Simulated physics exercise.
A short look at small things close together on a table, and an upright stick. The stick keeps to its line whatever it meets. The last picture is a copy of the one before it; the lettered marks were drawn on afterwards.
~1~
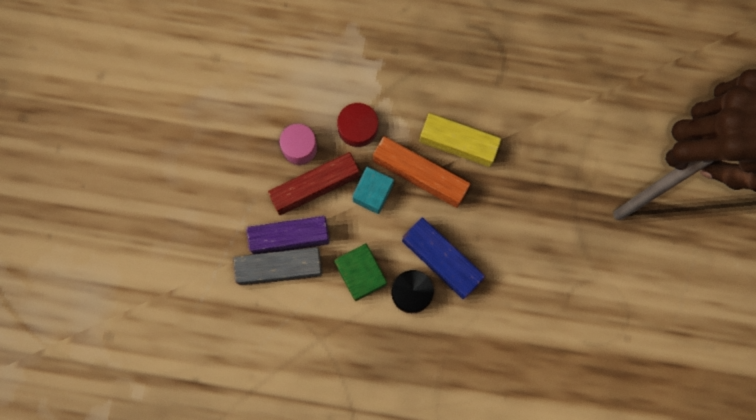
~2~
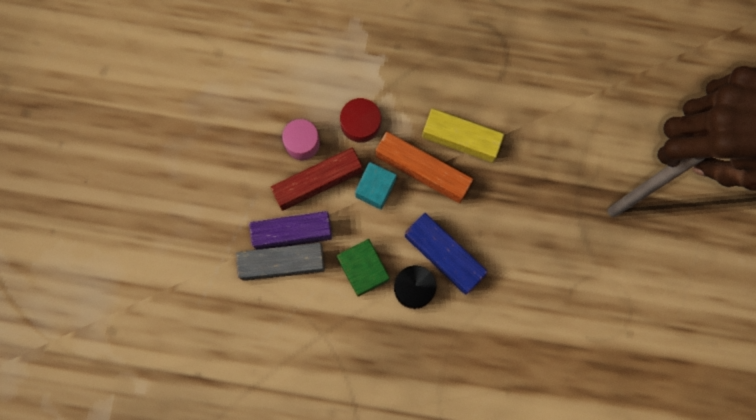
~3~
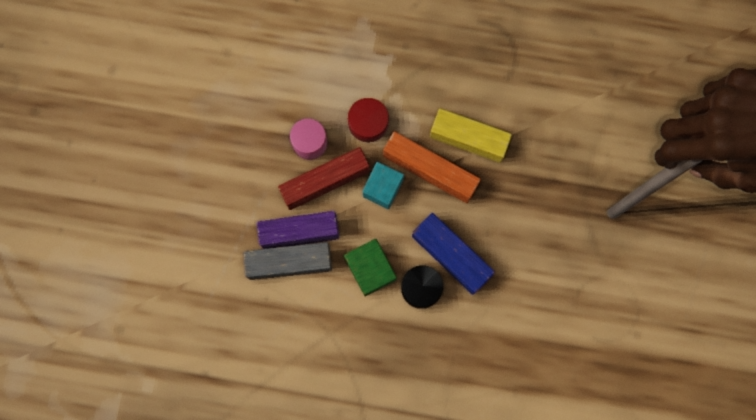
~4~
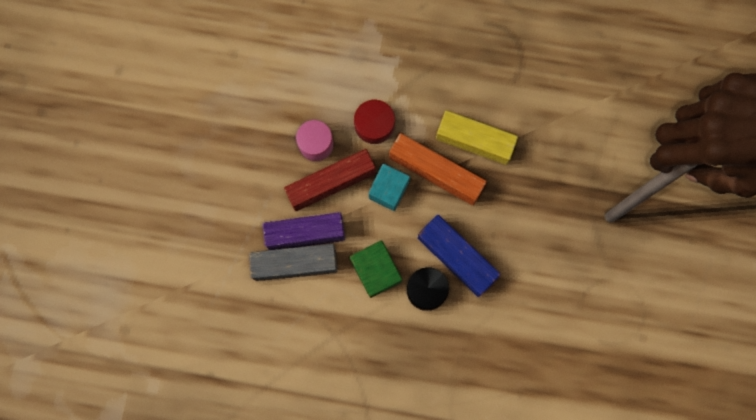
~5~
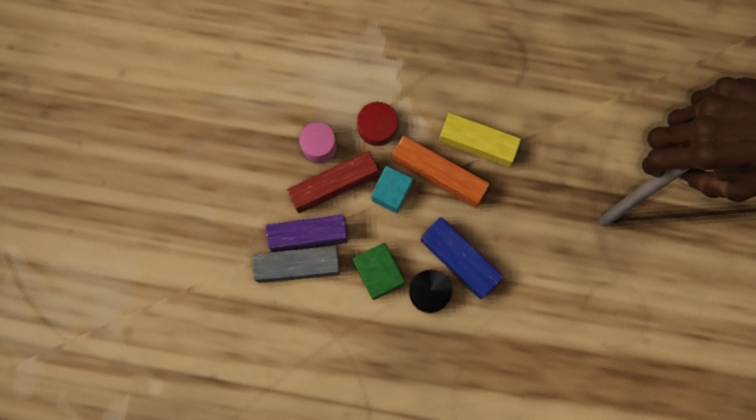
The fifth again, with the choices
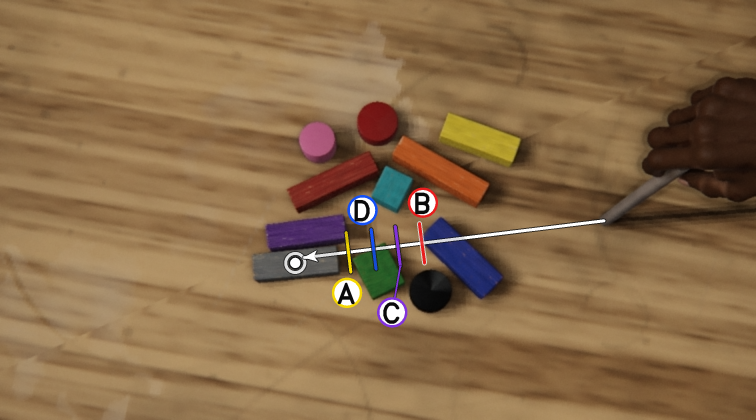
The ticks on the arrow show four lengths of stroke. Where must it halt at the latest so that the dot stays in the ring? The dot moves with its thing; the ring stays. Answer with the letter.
The farthest safe stop is A.
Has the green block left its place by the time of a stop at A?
Yes.
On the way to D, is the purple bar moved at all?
No.
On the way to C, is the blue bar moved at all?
Yes.
On the marked copy, A at (349, 252); B at (422, 243); C at (398, 246); D at (374, 249); the arrow from (604, 221) to (305, 258); the white dot at (295, 263).
With A. Early on, foot of the stick (513, 232).
Further on, foot of the stick (421, 244); blue bar (447, 268); black tin (427, 300).
At the end, foot of the stick (349, 252); blue bar (446, 269); green block (363, 280); the dot is still in its ring.
As for the rest, B keeps the dot in but is short; C keeps the dot in but is short; D keeps the dot in but is short.
